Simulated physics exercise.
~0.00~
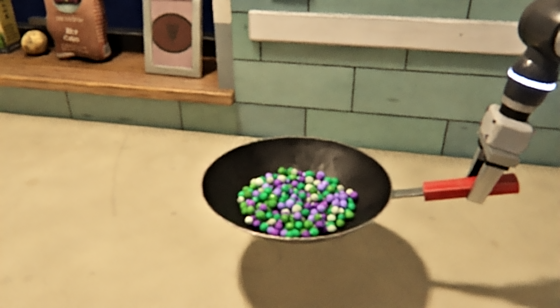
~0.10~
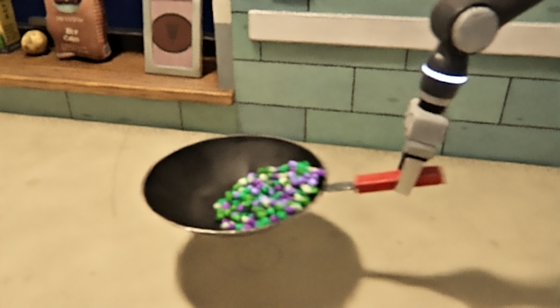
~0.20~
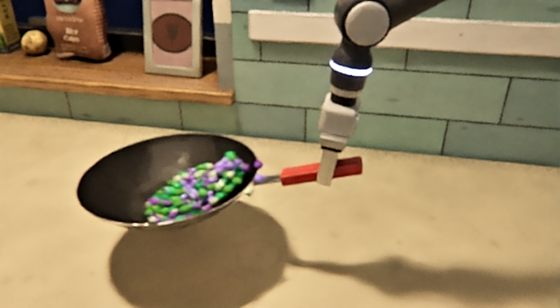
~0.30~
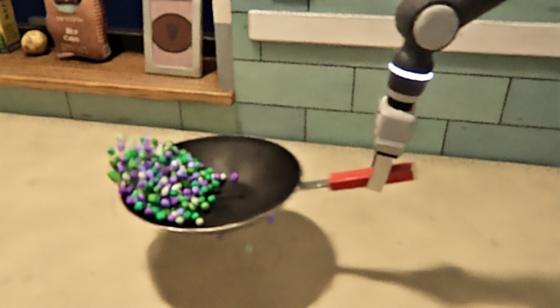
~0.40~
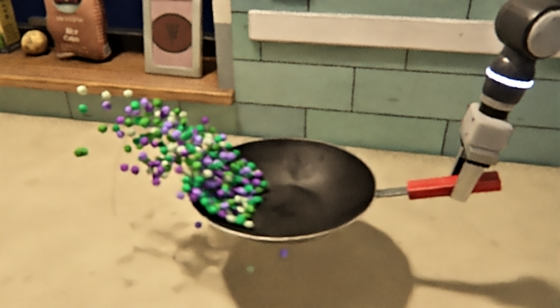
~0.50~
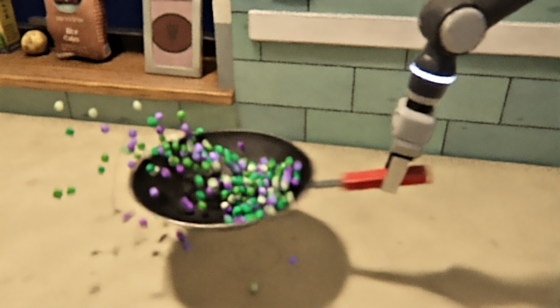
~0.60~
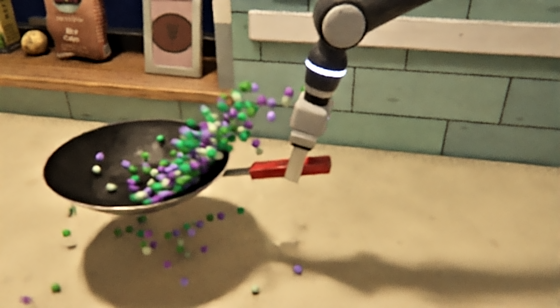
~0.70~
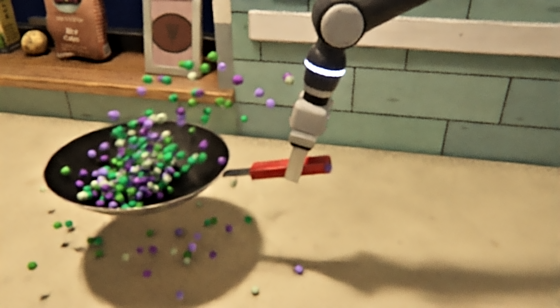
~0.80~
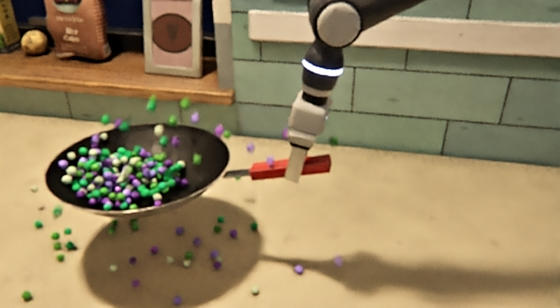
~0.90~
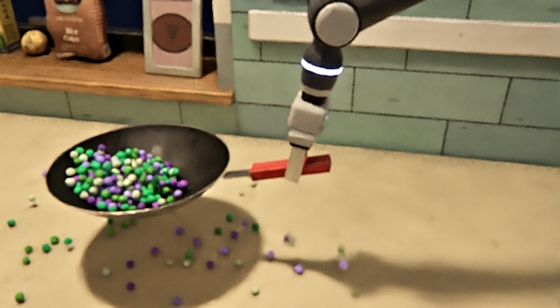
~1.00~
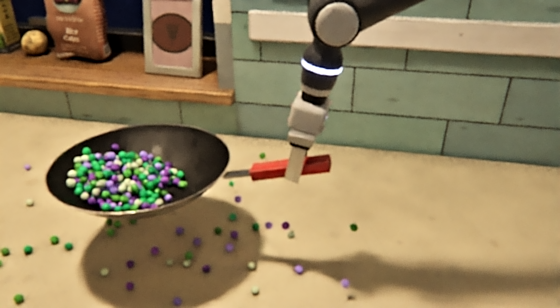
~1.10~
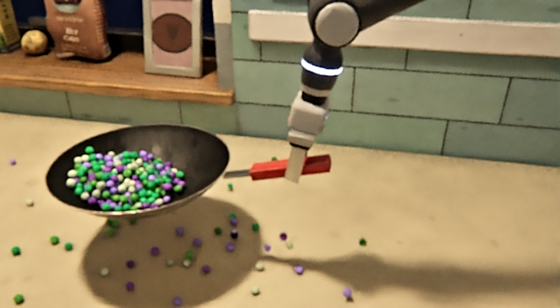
The clip opens with a robot arm holding a dark wok by its red handle above a pale counter, with green, purple and whitish round sweets heaped inside. The arm swings the wok to the left, and the sweets slide toward the handle side. It then pulls back to the right, and the sweets surge over the far rim in a loose spray. The wok sweeps left again, catching many while others fly up near the handle or drop. Finally it stops at the left, still holding most of the sweets, with dozens scattered across the counter.
